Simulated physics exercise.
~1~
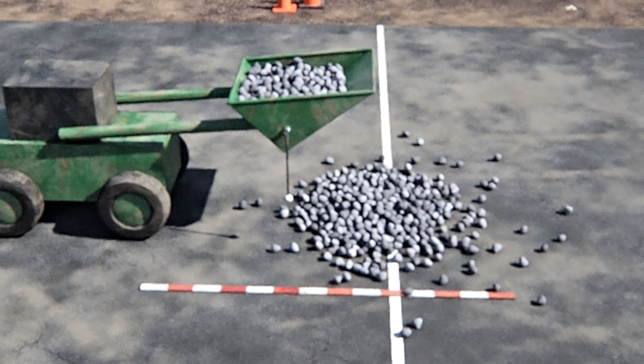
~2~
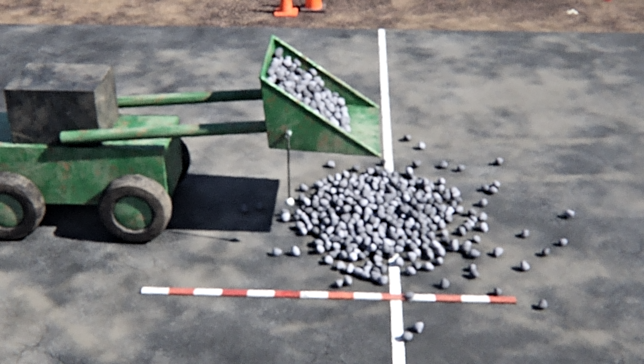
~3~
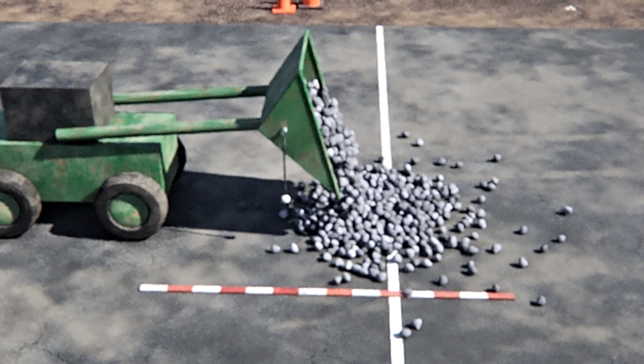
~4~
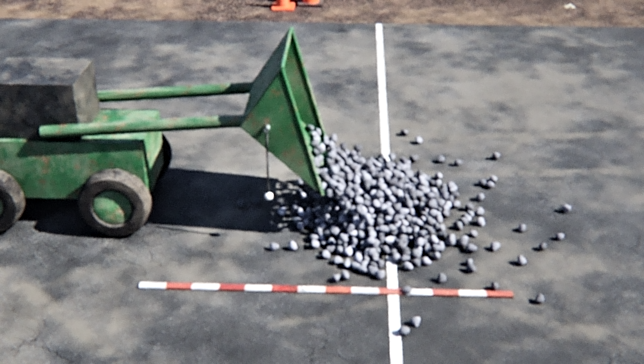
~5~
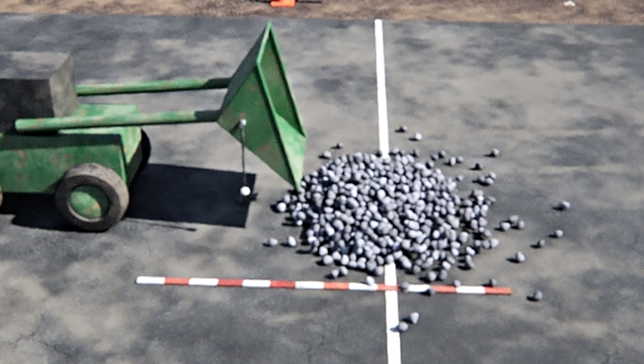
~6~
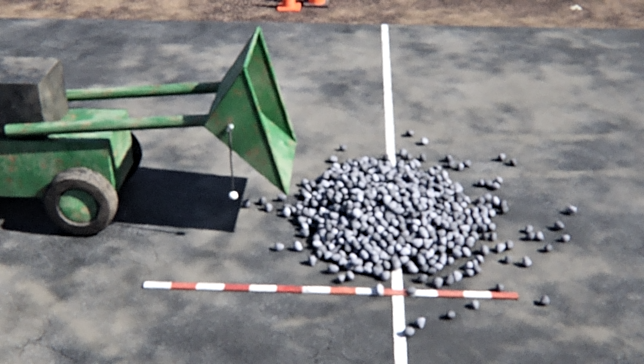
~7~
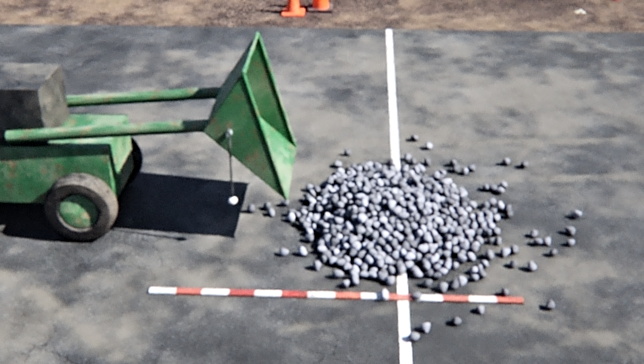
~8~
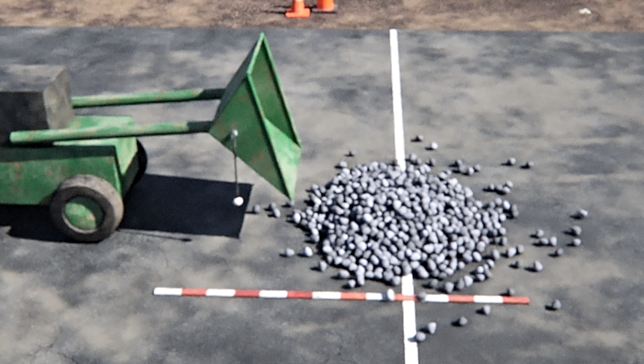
Green loader tipping its bucket of grey stones onto a pile across a white line, then backing left and stopping, bucket empty.
